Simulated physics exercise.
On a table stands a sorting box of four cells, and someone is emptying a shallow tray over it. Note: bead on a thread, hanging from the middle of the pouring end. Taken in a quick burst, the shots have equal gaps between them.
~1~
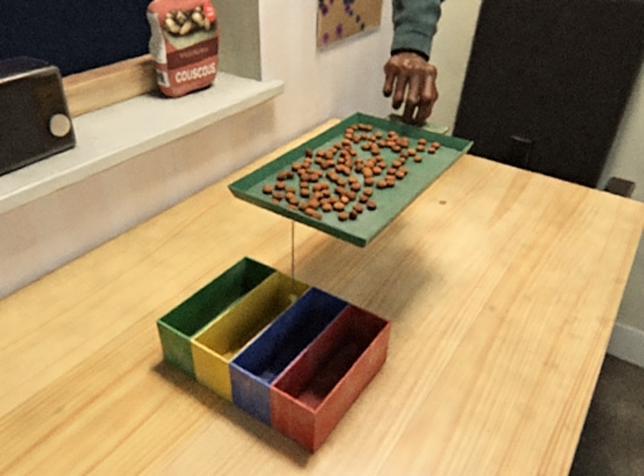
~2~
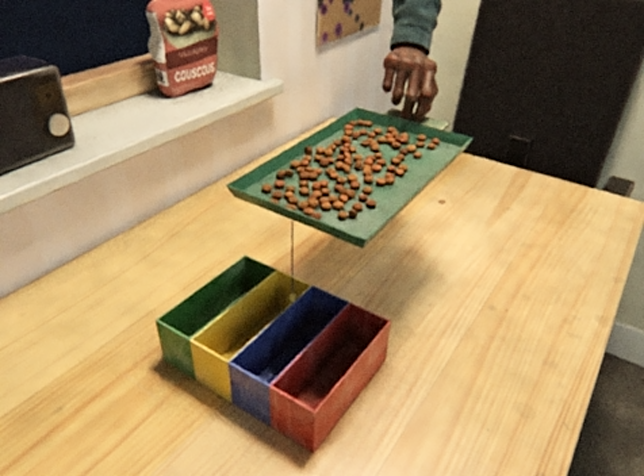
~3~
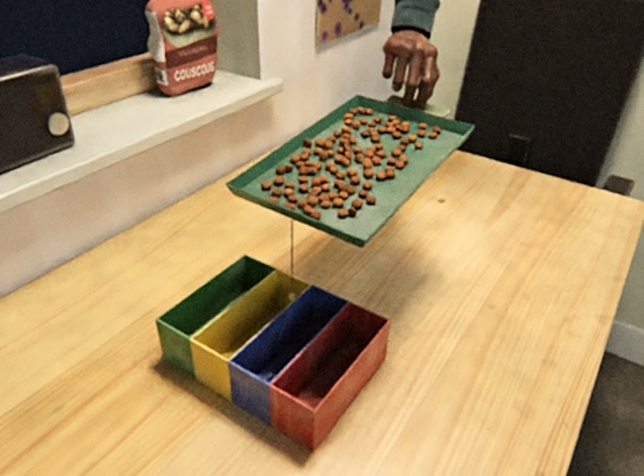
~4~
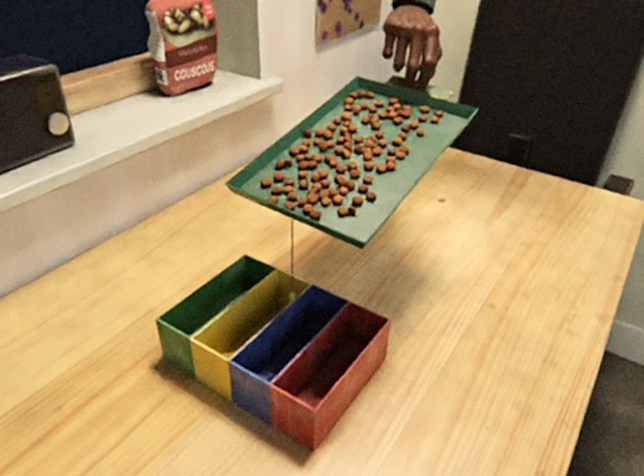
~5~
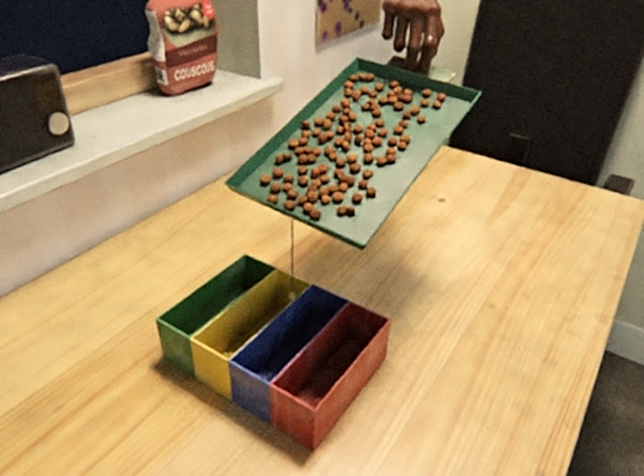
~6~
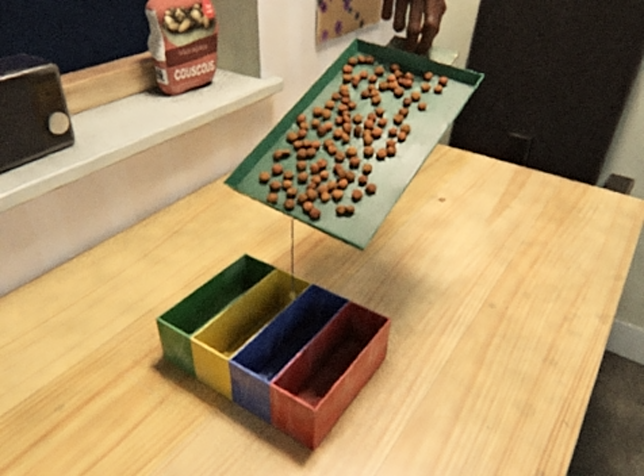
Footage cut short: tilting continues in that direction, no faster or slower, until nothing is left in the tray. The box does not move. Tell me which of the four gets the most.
The red cell gets the most.
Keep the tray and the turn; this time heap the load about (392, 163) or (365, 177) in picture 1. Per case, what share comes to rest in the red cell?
It's 50 percent the first time and 50 percent the second.
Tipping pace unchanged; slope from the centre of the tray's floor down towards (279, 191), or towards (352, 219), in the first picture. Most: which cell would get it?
Try 1 - the green cell; try 2 - that red cell.
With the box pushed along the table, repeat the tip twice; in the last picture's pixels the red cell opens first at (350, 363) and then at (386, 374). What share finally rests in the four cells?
Estimates in order: 100 percent, 100 percent.
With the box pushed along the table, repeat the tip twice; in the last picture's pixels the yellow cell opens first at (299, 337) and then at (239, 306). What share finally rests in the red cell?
It comes to near 0 per cent the first time and near 40 per cent the second time.
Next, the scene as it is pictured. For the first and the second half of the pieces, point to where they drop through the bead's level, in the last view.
Around (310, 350) first; around (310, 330) second.
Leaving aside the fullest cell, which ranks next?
That would be the blue cell, just behind the top one.
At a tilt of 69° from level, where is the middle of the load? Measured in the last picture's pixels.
(317, 226).
Just after the last frame, tray tipped steeply; the larger part on the tray; roughly a quarter falling or outside the box.
A moment on, tray tipped past a quarter turn; roughly half in the red cell; roughly a quarter in the blue cell; about a tenth in the yellow cell; about a tenth falling or outside the box.
Further on, tray tipped past a quarter turn; roughly half in the red cell; roughly a quarter in the blue cell; about a tenth in the yellow cell; about a tenth falling or outside the box.
When it is over, tray tipped past a quarter turn; roughly half in the red cell; roughly a quarter in the blue cell; about a tenth in the yellow cell; not one in the green cell; about a tenth outside the box.
